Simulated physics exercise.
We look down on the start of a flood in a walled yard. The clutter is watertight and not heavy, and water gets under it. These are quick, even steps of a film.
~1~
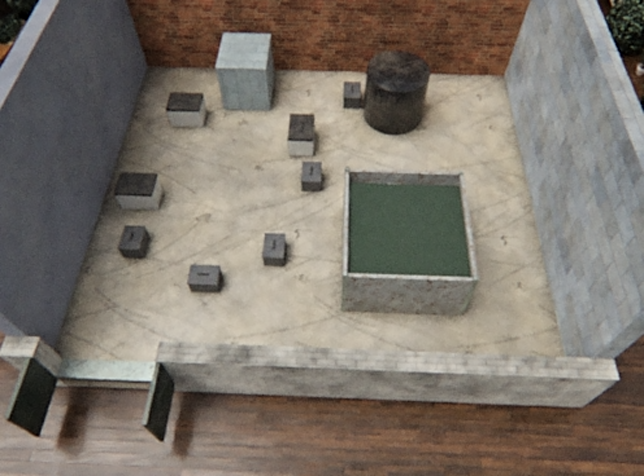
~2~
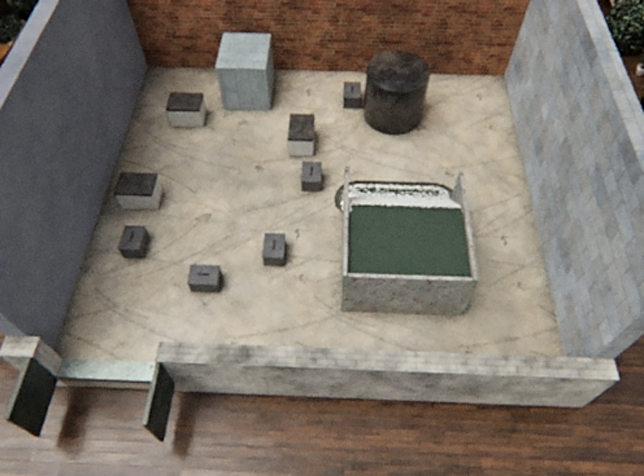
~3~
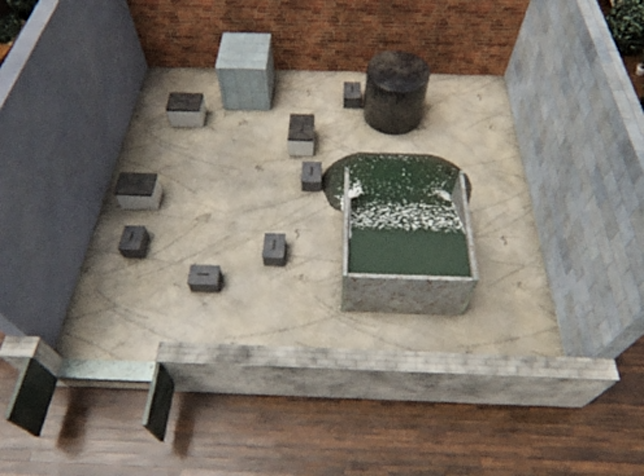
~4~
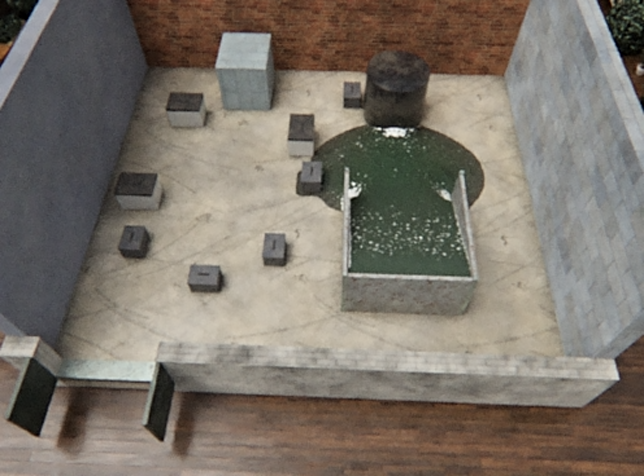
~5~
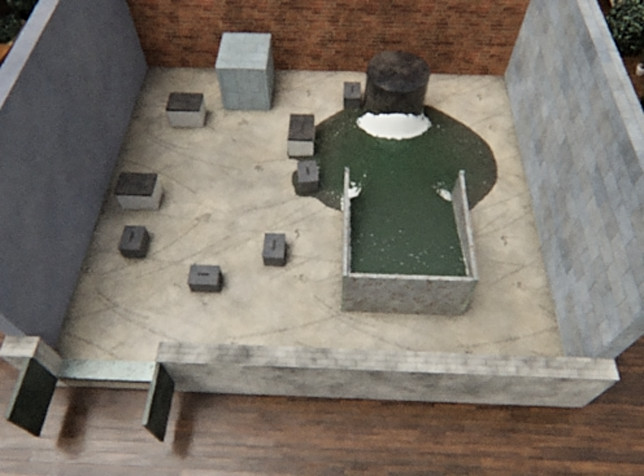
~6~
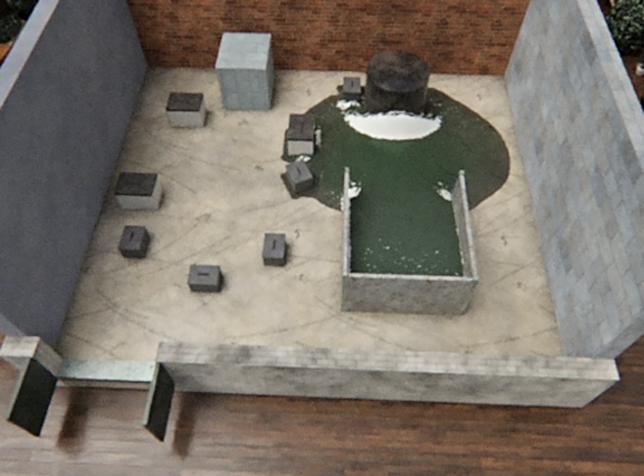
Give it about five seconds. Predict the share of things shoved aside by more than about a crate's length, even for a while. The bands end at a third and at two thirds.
Share: At least two thirds.
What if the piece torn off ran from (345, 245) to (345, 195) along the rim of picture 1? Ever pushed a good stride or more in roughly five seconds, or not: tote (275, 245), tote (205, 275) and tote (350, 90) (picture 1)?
One after the other: Pushed that far, that far or more, under that.
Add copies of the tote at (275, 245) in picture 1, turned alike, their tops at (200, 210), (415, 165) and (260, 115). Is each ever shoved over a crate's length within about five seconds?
As listed: Under that, swept aside, yes.
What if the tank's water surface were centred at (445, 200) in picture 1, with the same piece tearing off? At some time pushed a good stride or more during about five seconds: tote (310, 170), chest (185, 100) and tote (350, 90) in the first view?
In that order: Pushed that far, that far or more, yes.
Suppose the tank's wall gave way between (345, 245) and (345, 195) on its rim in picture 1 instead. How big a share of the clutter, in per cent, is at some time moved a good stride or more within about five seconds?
I make it 60 per cent.
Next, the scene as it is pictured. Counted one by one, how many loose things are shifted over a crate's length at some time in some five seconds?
6 of them.
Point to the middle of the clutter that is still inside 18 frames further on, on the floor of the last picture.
Near (209, 195).
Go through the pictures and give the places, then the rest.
In the first picture, a tote at (311, 171), on the bottom; a tote at (352, 89) rests on the ground; 0 of 8 have shifted.
In the second picture, a tote at (311, 171) rests on the ground; a tote at (352, 89), on the bottom; 0 of 8 have shifted.
In the third picture, a tote at (311, 171) rests on the ground; a tote at (352, 89), on the bottom; 0 of 8 have shifted.
In the fourth picture, a tote at (311, 171), on the bottom; a tote at (352, 89), on the bottom; 0 of 8 have shifted.
In the fifth picture, a tote at (308, 171) rests on the ground, close to its start; a tote at (352, 89) rests on the ground; 1 of 8 have shifted.
In the sixth picture, a tote at (299, 171), on the bottom, close to its start; a tote at (352, 84), on the bottom, close to its start; 2 of 8 have shifted.
A moment on, 1 of 8 are well off their spots; 0 afloat.
Next, 2 of 8 are well off their spots; 1 afloat.
Later, 2 of 8 are well off their spots; 3 afloat.
In the end, 6 of 8 are well off their spots, and 6 have been at some point; 4 afloat.
